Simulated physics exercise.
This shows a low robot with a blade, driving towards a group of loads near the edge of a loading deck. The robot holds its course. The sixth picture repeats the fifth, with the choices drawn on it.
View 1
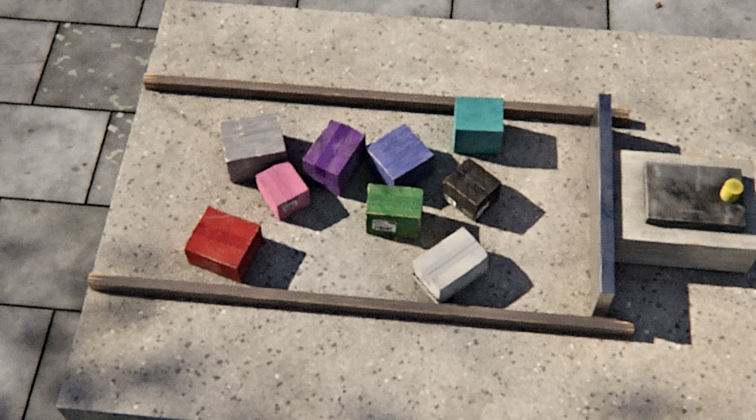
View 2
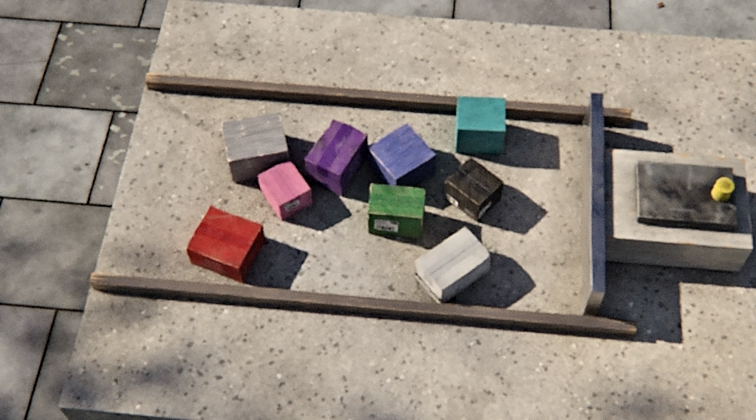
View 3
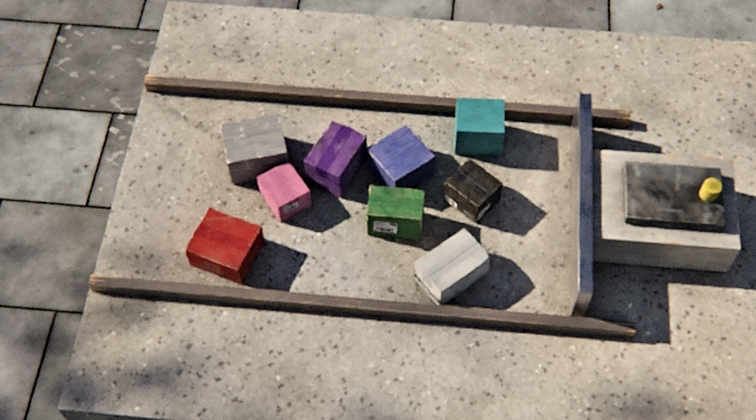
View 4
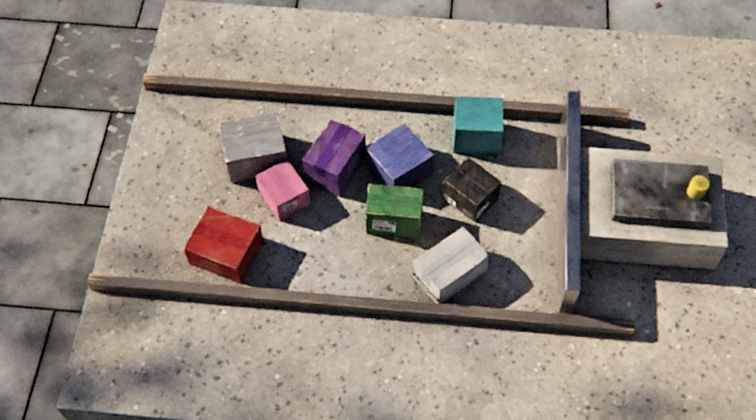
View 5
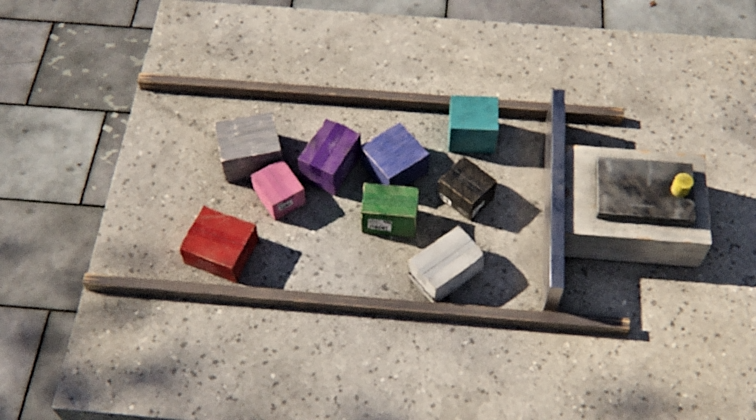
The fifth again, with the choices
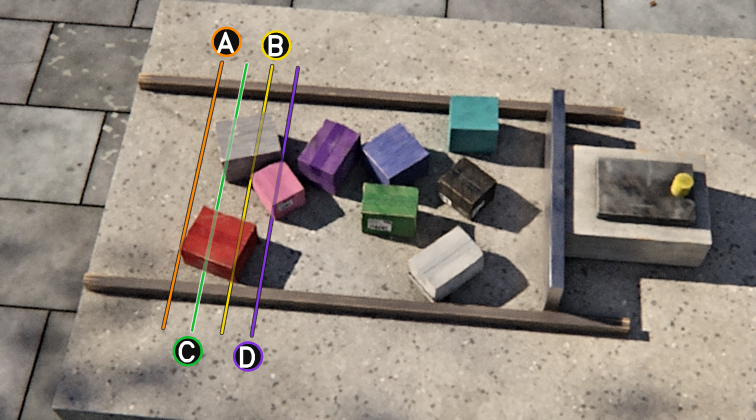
In this clip, a low robot with an upright blade moves slowly and steadily left between two rails on a speckled deck, closing some of the gap to a group of colored boxes, which stay still.
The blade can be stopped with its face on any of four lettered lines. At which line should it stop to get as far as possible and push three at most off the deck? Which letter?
As far as mark A.
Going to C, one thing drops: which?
It is the grey crate.
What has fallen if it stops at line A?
It is the grey crate.
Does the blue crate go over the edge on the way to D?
No.
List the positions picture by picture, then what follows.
The first picture shows pink box (284, 190); purple box (336, 158); blue crate (399, 160).
The second picture shows robot (678, 193); black parcel (474, 189).
The third picture shows robot (666, 194); turquoise crate (480, 127).
The fourth picture shows robot (653, 191); green parcel (394, 211).
The fifth picture shows robot (637, 189); pink box (279, 190); purple box (331, 157); blue crate (394, 159).
On the marked copy, A at (195, 185); B at (249, 189); C at (221, 187); D at (277, 191).
With A. Early on, robot (503, 179); turquoise crate (401, 113); white box (387, 266).
Further on, robot (370, 168); grey crate (170, 137); pink box (200, 178).
At the end, robot (269, 161); grey crate over the edge; purple box (137, 112); one fallen.
As for the rest, B is within the limit but short; C is within the limit but short; D is within the limit but short.
